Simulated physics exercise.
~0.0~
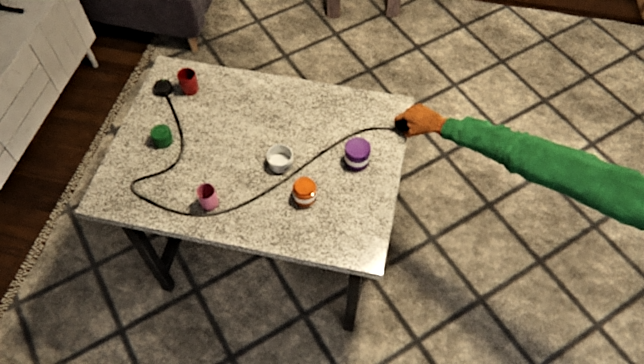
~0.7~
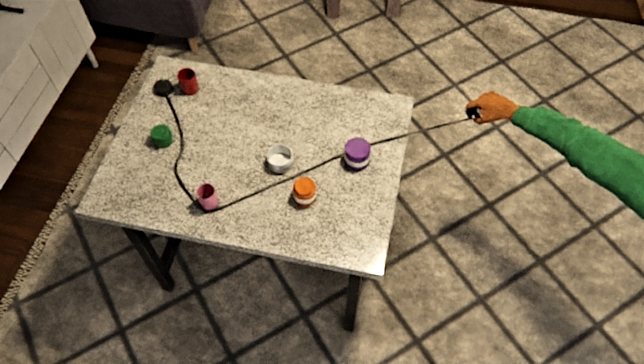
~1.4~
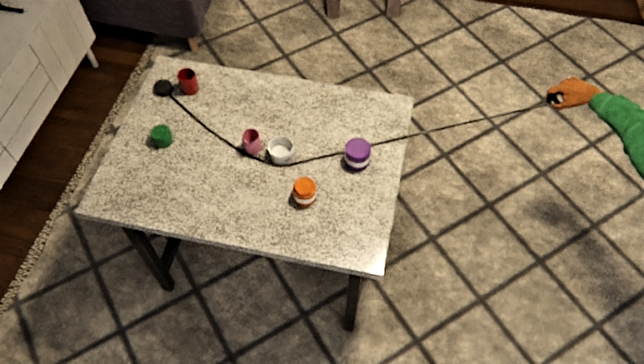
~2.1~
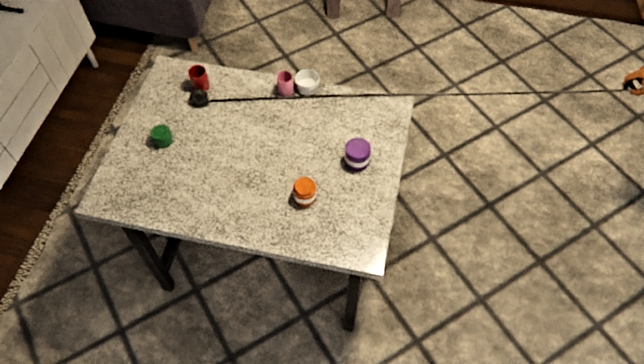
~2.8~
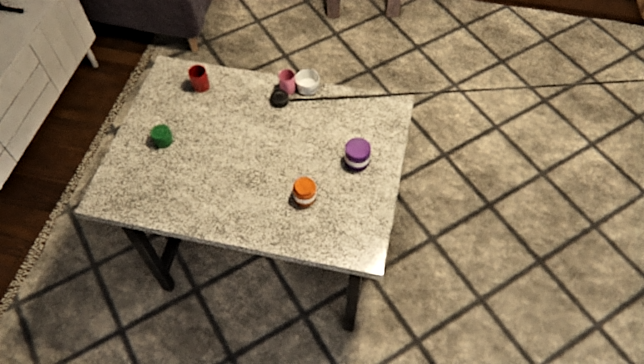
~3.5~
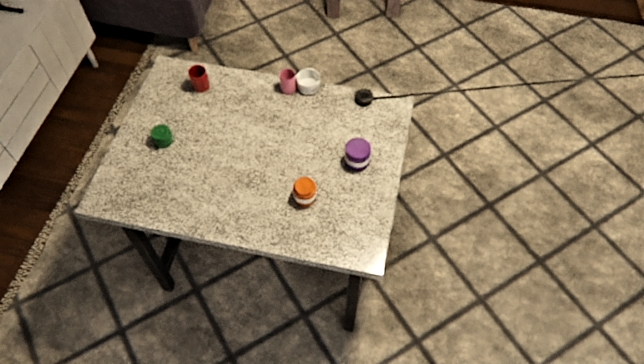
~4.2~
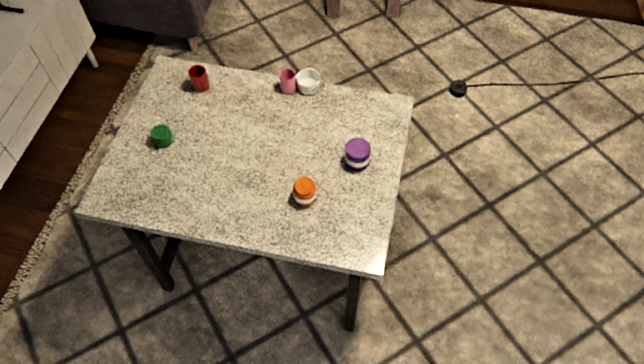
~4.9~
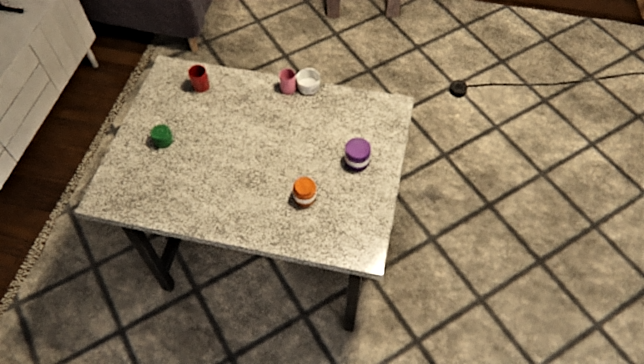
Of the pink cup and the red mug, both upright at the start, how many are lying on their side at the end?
None of them are. The pink cup and the red mug are both still standing upright on the table at the end.
